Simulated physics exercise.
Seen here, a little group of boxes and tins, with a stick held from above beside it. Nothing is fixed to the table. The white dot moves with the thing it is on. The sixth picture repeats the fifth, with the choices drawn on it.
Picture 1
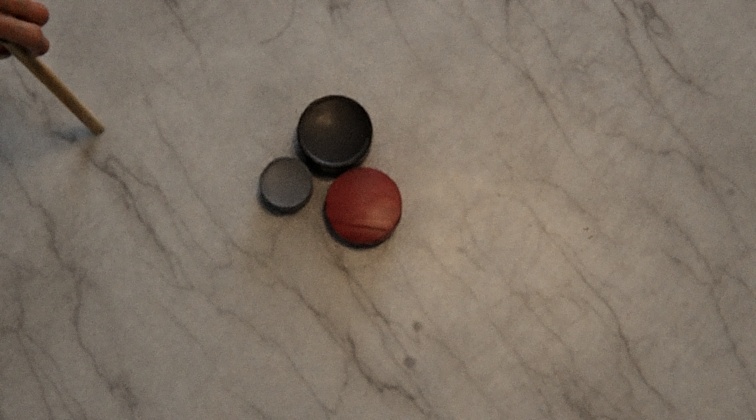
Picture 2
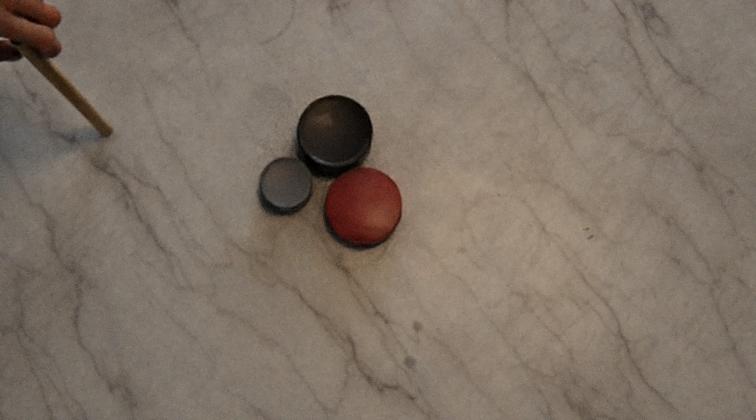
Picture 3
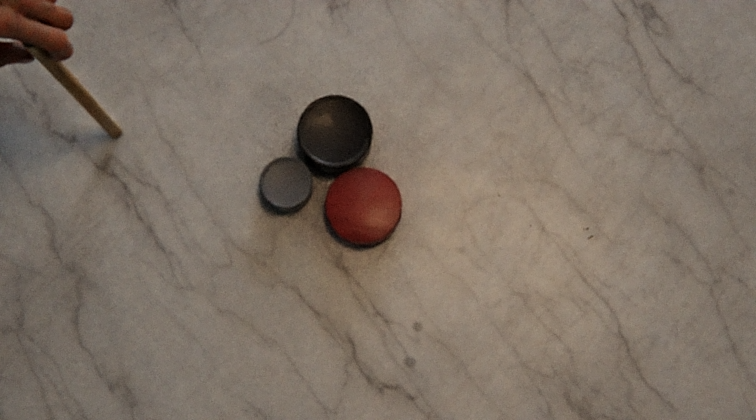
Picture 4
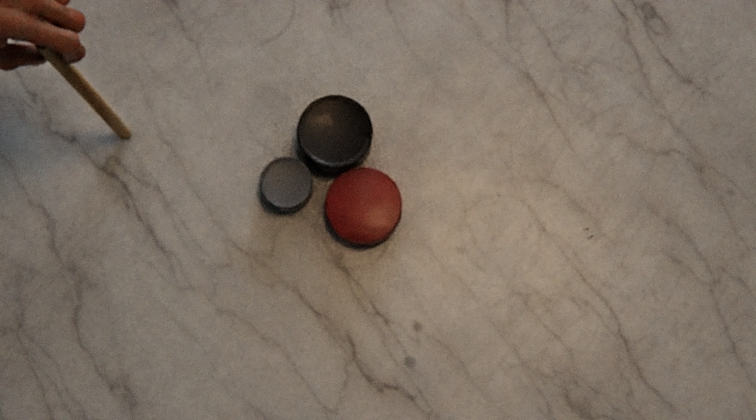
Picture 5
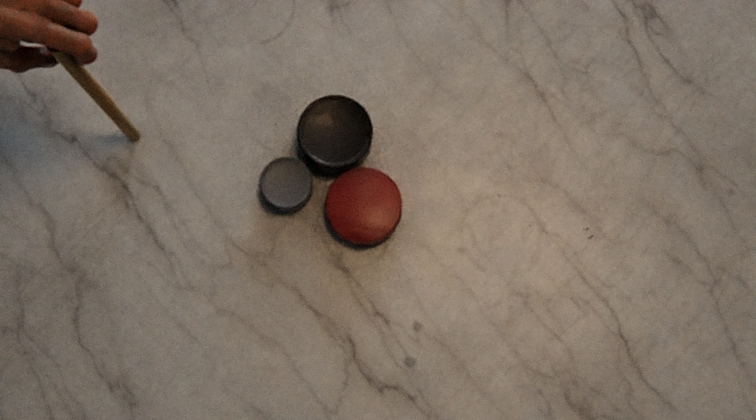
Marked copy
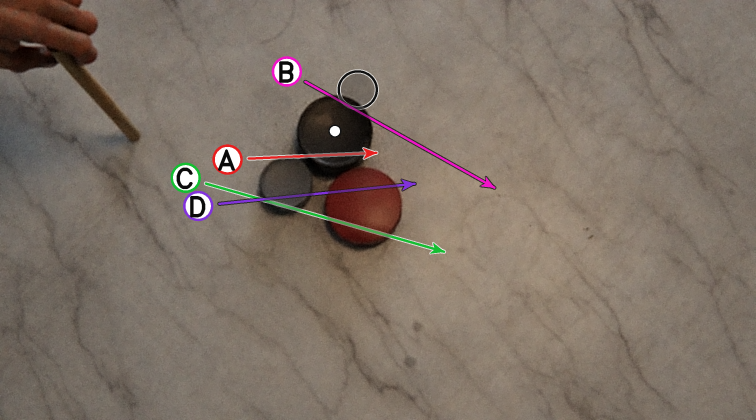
We see a black jar, a small grey tub and a red tin grouped on a marbled surface, all staying still, while a hand at the upper left moves a thin wooden stick slightly to the right.
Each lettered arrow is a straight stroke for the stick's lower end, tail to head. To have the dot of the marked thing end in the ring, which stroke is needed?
The dot ends in the ring with D.
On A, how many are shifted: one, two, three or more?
In all, one.
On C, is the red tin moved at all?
Yes.
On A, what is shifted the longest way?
The black jar goes farthest.
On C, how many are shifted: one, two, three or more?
It moves three or more.
On the marked copy, A from (249, 159) to (376, 153); B from (305, 82) to (495, 188); C from (206, 184) to (444, 252); D from (219, 204) to (415, 184); the ring at (358, 90); the white dot at (335, 131).
Taking D. A third of the way, foot of the stick (290, 197); black jar (349, 123); grey tub (317, 177).
Two thirds of the way, foot of the stick (360, 190); black jar (361, 93); grey tub (357, 155).
When it is over, foot of the stick (415, 184); black jar (361, 93); grey tub (359, 155); red tin (427, 223); the dot on the black jar is in the ring.
As for the rest, A leaves the dotted thing at (392, 110); B leaves the dotted thing at (341, 146); C leaves the dotted thing at (344, 122).
